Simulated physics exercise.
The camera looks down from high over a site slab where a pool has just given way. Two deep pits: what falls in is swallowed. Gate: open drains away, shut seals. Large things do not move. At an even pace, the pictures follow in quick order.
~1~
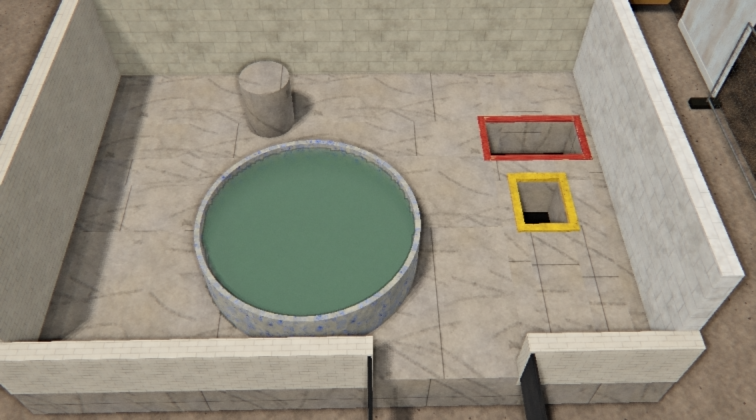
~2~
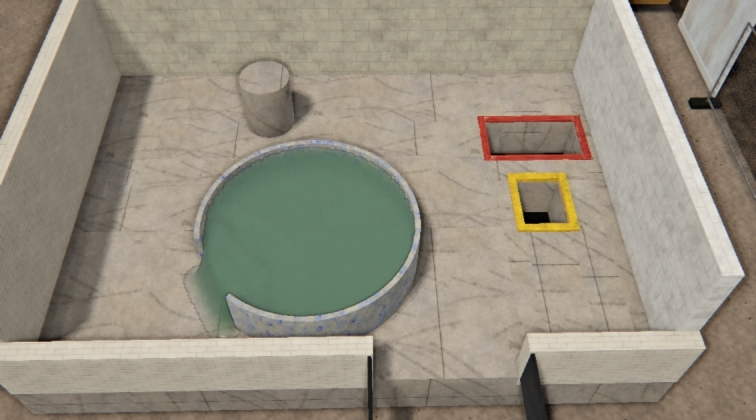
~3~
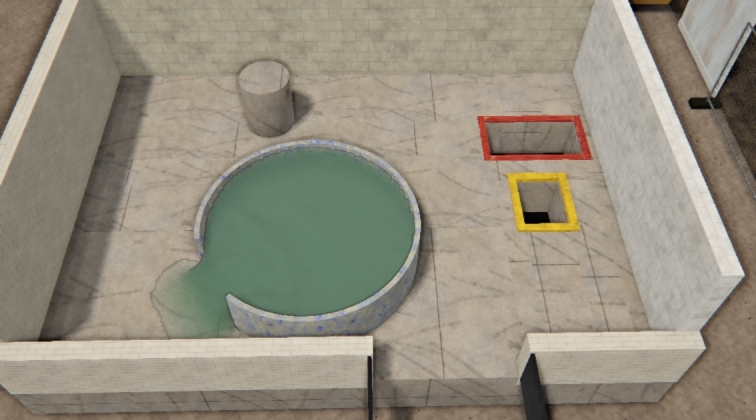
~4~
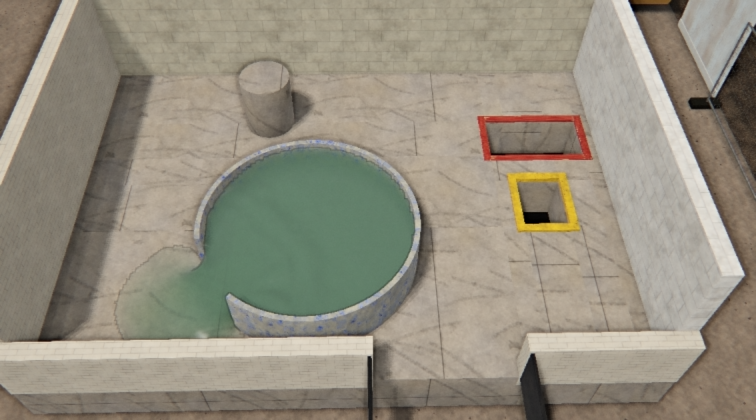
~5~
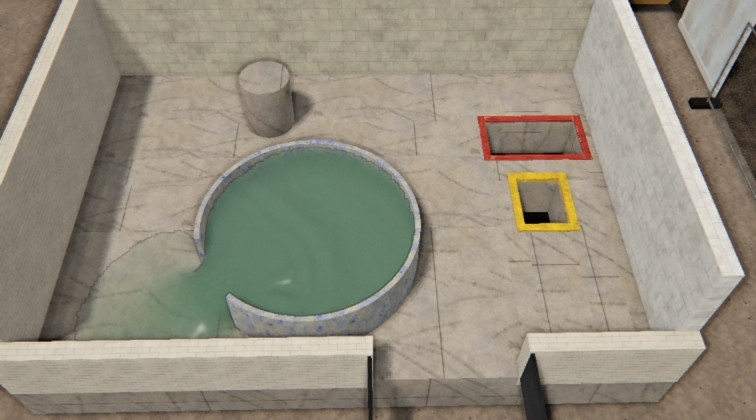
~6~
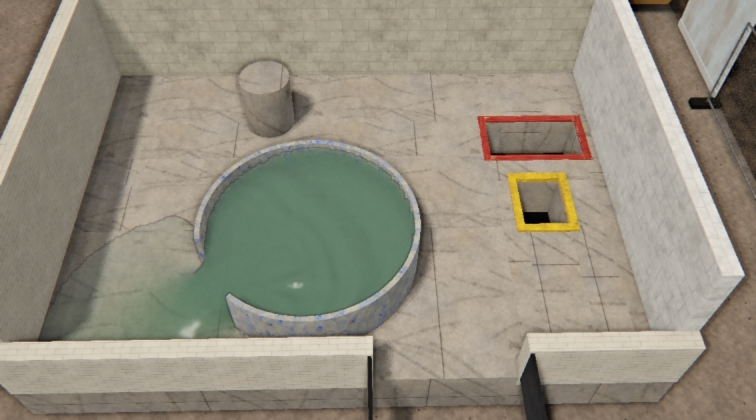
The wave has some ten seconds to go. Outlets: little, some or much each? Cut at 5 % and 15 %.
The gate: Little. The yellow pit: Little. The red pit: Some.
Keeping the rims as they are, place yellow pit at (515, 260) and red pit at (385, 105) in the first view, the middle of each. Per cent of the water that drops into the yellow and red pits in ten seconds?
The yellow pit ends up with 0 per cent, the red pit with 14 per cent.
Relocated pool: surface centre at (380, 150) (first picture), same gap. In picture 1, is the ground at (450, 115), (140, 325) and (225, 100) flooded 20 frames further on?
In order: Unflooded, then inundated, then unflooded.
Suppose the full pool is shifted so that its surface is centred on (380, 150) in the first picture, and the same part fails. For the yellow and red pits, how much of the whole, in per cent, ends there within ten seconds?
Roughly, in per cent: Yellow 0, red 4.
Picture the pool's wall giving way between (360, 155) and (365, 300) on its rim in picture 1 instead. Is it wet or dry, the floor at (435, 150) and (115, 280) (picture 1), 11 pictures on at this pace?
Respectively: Swamped and spared.
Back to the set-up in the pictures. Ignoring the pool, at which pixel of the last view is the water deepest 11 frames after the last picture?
That spot is close to (58, 368).
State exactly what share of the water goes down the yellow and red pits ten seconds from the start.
In the order asked, roughly 0 and 10 percent.
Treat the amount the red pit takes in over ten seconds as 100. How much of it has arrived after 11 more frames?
Something like 0 in a hundred.
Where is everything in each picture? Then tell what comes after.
Still water in the round tank at (309, 225), in the first picture.
Water pours out at (215, 290) and has run to (229, 336), in the second picture.
Water pours out at (216, 291) and has run to a hidden place, in the third picture.
Water pours out at (216, 291) and has run to a hidden place, in the fourth picture.
Water pours out at (216, 291) and has run to a hidden place, in the fifth picture.
Water pours out at (216, 290) and has run to a hidden place, in the sixth picture.
A moment on, water covers 15 % of the floor; the gate 0 %, the yellow pit 0 %, the red pit 0 %.
Next, water covers 20 % of the floor; the gate 0 %, the yellow pit 0 %, the red pit 0 %.
Then, water covers 50 % of the floor; the gate 0 %, the yellow pit 0 %, the red pit 0 %.
Later, water covers 80 % of the floor; the gate 1 %, the yellow pit 0 %, the red pit 1 %.
In the end, water covers 95 % of the floor; the gate 1 %, the yellow pit 1 %, the red pit 9 %.
